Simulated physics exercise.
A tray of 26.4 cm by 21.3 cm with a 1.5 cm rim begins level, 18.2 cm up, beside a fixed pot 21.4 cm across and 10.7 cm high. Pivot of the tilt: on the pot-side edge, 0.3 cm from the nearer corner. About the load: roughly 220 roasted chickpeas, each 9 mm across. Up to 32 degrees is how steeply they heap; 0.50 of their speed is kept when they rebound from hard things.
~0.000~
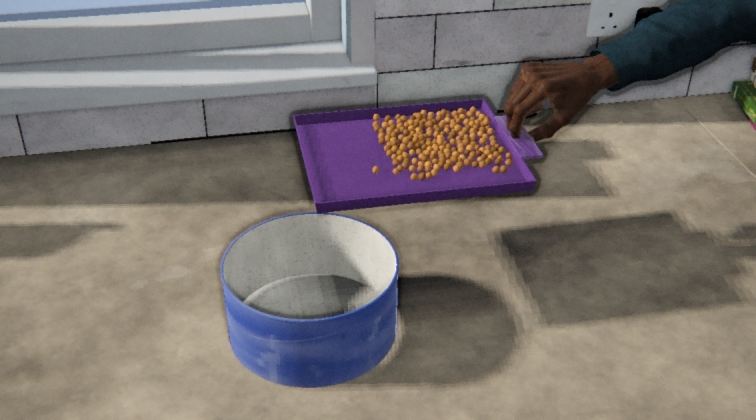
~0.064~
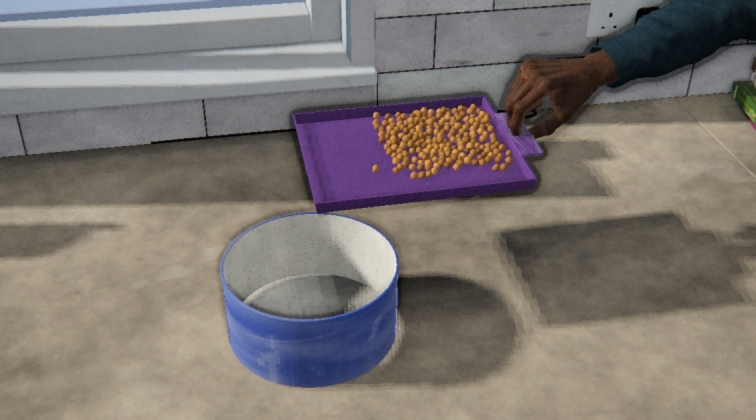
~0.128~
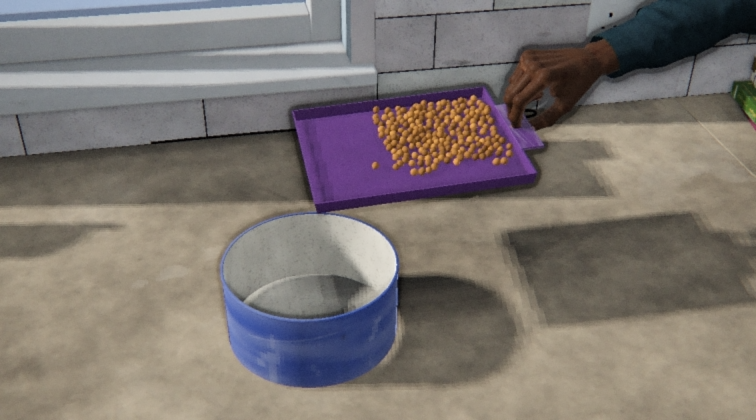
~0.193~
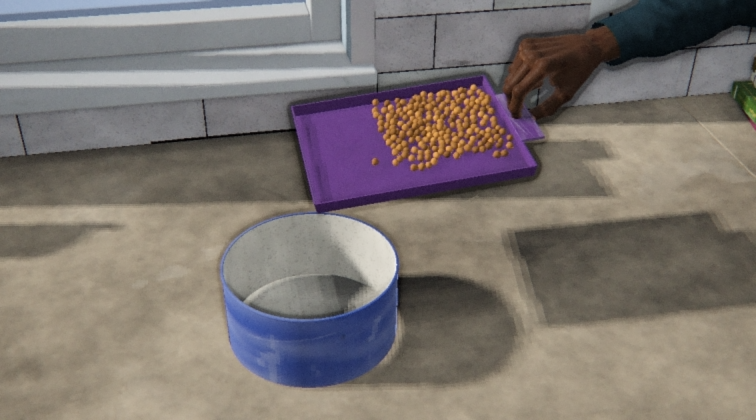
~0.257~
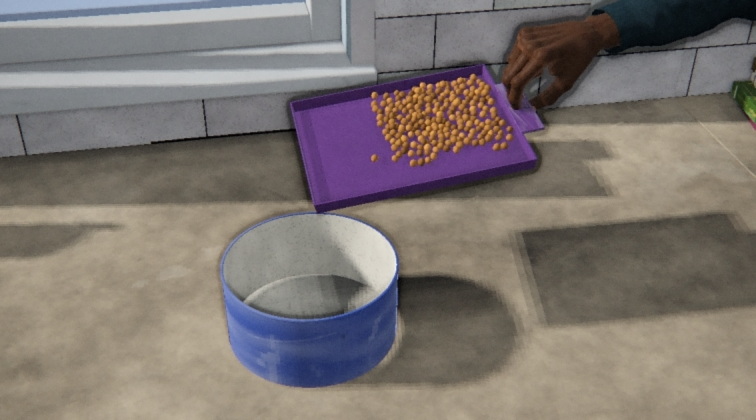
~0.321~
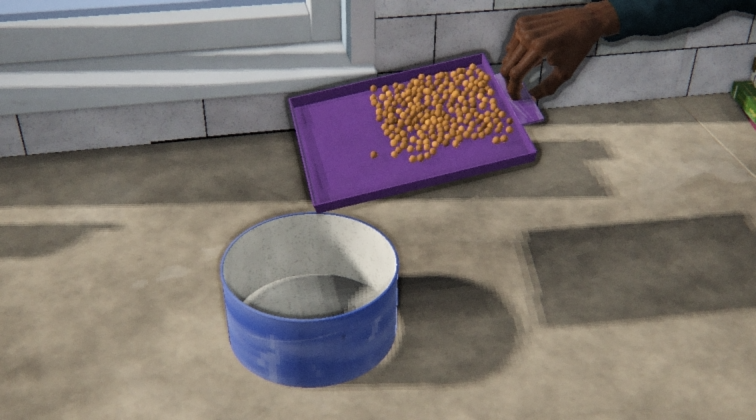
A hand slightly tilts a purple tray of roasted chickpeas upward behind a blue pot.
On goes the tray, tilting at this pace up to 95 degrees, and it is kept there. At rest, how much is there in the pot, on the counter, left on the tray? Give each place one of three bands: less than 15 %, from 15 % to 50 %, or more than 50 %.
Pot - more than 50 %; counter - less than 15 %; tray - less than 15 %.
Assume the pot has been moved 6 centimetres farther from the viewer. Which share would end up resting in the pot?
It would be near 70 per cent.
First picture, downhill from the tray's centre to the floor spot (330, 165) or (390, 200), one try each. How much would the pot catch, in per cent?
Around 40 % for the first direction, around 65 % for the second.
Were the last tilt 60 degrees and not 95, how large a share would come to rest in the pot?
I'd expect some 10 per cent in the pot.
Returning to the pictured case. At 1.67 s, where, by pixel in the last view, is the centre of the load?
Load centre: About (315, 158) px.
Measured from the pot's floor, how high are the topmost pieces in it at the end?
It reaches roughly 2.5 cm.
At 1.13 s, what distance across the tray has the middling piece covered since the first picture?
Around 15 centimetres.
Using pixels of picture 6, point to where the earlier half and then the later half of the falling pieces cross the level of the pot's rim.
It passes about (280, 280) first and (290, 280) afterwards.
Then, at 1.13 s, tilt 51 degrees; the tray holds 95 %, the pot 5 %.
Then, at 1.67 s, tilt 77 degrees; the tray holds 90 %, the pot 10 %.
After 2.26 s, tilt 95 degrees; the tray holds 10 %, the pot 80 %.
At rest (3.1 s), pot 100 %, counter 0 %, tray 0 %.
